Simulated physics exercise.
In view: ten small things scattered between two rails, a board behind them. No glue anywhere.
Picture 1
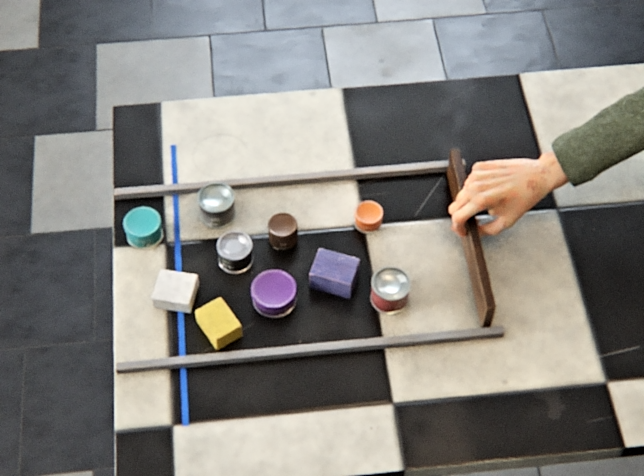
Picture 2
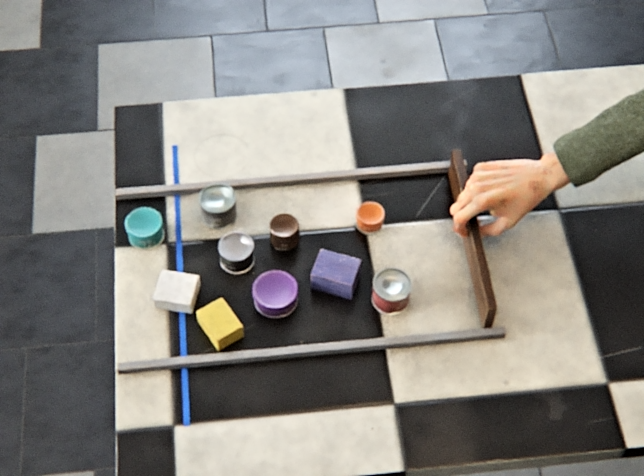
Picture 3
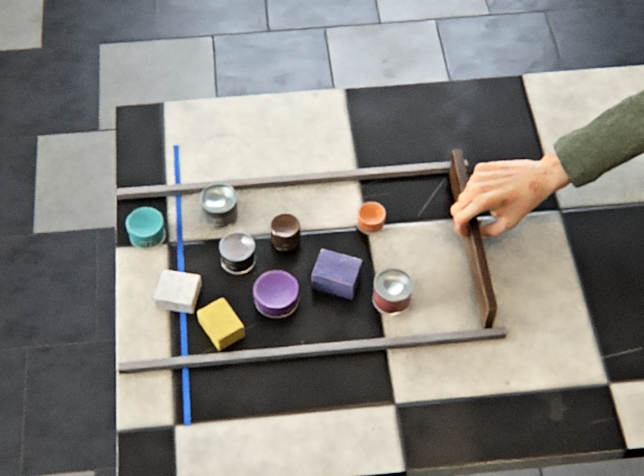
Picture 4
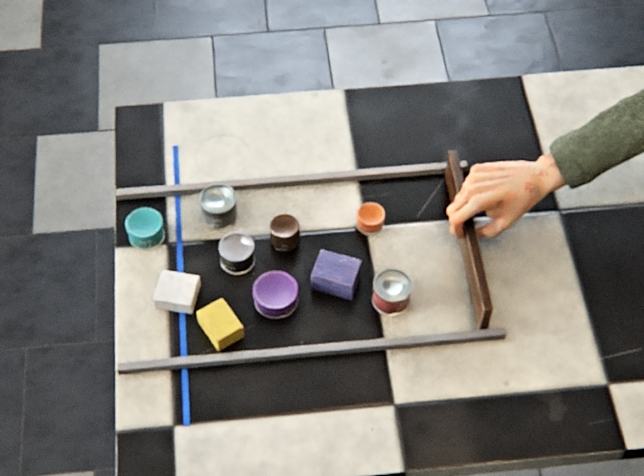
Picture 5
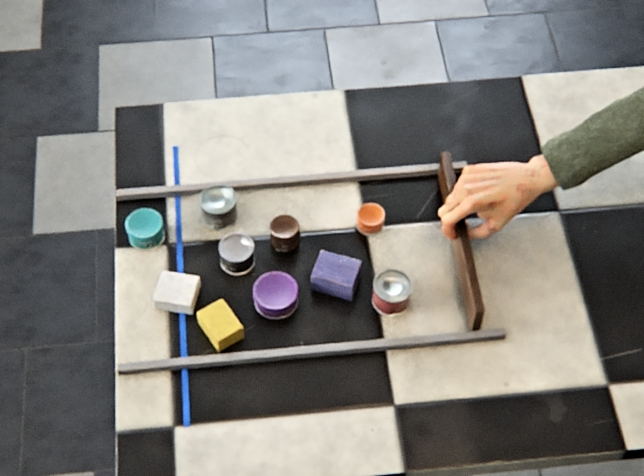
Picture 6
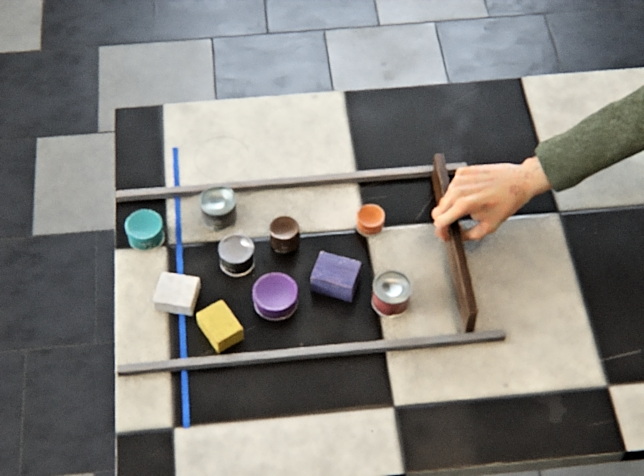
A black and cream checkered surface above grey floor tiles is seen from above at an angle, the view all but still. Between and beside two grey rails sit small tins, tubs and blocks in turquoise, silver, brown, orange, white, yellow and purple, with blue tape crossing at left. At right, a green-sleeved hand grips a brown board, holds it nearly still, then slides it slightly left; the small things stay put.
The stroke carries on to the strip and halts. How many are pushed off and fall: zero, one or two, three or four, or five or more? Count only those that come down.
As it turns out, the number that fall off is one or two.
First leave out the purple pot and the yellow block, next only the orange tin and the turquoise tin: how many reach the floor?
The counts: 0 and 1.
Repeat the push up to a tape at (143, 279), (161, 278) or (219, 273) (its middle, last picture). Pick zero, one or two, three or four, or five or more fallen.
For each place: Five or more; either three or four; no fall at all.
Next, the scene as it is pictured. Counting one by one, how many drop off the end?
Fallen: 1.
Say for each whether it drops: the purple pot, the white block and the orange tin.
The purple pot is kept; the white block comes down; the orange tin survives.
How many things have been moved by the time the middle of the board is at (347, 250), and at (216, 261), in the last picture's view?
First 3, then 9.
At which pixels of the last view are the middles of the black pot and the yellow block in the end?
About (122, 271), and the other about (129, 343).
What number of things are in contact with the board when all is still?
The number is 4.
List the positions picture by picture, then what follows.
Turquoise tin (144, 229); white block (176, 291); yellow block (219, 324); board (470, 236); tape (179, 273), in the first picture.
White block (177, 292); black pot (237, 253), in the second picture.
Yellow block (221, 324); blue block (337, 274), in the third picture.
Turquoise tin (146, 229); brown tub (285, 233), in the fourth picture.
White block (177, 292); orange tin (370, 219), in the fifth picture.
Turquoise tin (145, 231); white block (177, 294); yellow block (220, 326); board (454, 241); tape (180, 276), in the sixth picture.
Early on, none off yet; turquoise tin at rest near (145, 231); white block at rest near (177, 294); yellow block at rest near (220, 326).
A while later, none off yet; turquoise tin at rest near (145, 231); white block moving near (170, 294); yellow block travelled a little near (206, 332).
Finally, the number that fall off is one or two; lost, white block.
